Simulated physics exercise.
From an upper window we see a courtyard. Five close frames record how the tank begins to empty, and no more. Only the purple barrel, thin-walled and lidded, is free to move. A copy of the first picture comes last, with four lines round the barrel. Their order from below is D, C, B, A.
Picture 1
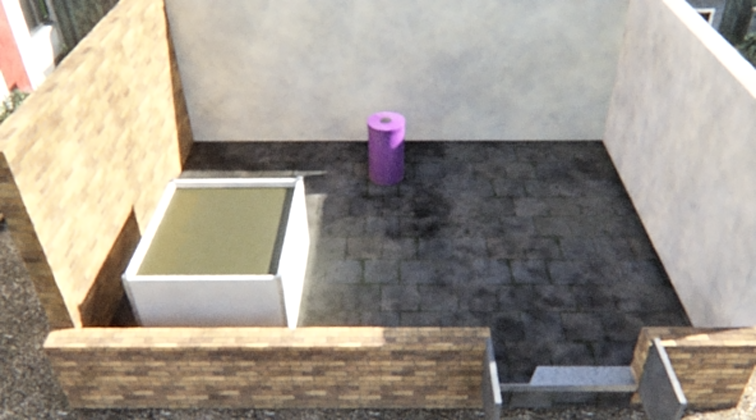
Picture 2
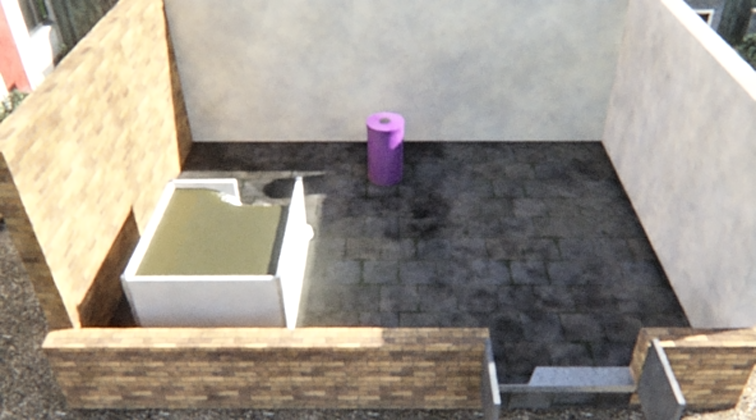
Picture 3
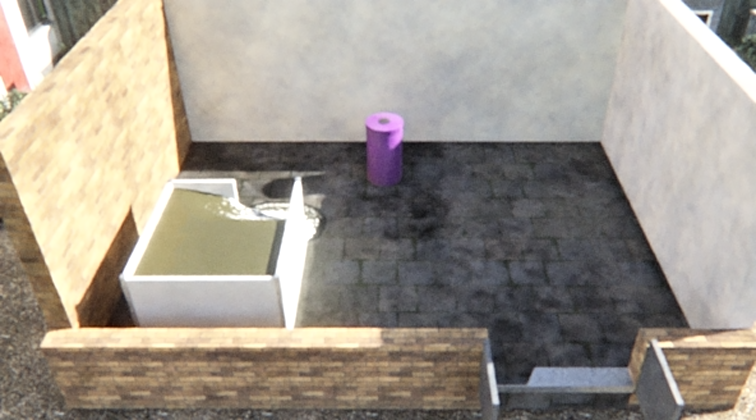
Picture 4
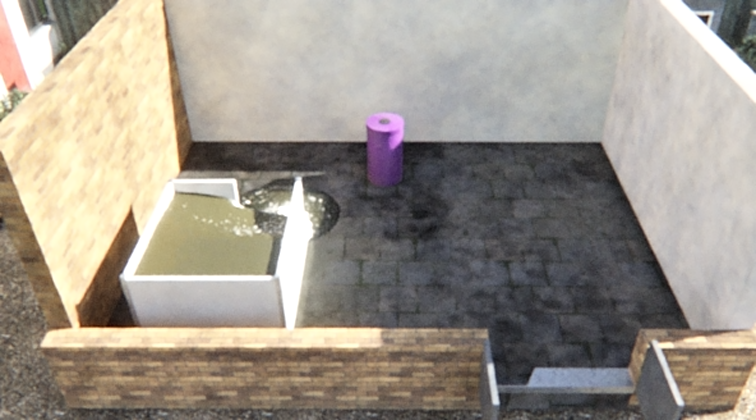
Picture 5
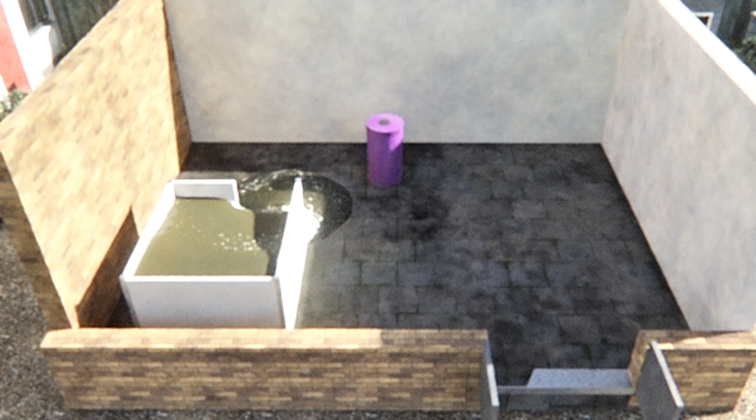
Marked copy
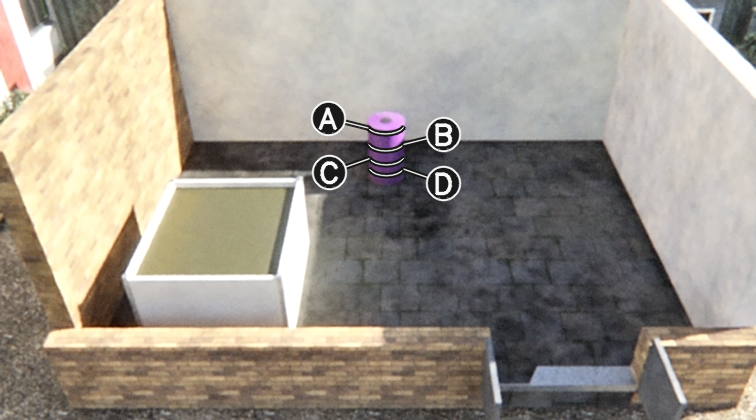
At the start, a white-walled tank full of murky water stands at the left of a walled courtyard, with a purple barrel near the back wall. A gap opens at the tank's back right corner, and water pours through and spreads over the dark paving toward the barrel, which stays still.
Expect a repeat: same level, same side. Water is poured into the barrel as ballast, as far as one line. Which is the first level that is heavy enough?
The answer is level C.
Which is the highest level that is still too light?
The answer is D.
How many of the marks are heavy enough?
Three of the four.
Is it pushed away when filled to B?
No.
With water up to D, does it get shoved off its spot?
Yes, it does.
On the marked copy, A at (385, 133); B at (386, 151); C at (386, 164); D at (386, 175); from the bottom up D, C, B, A.
Choosing A, it does not move.
Choosing B, it does not move.
Choosing C, it does not move.
Choosing D, it is pushed about 3 times its own width away.
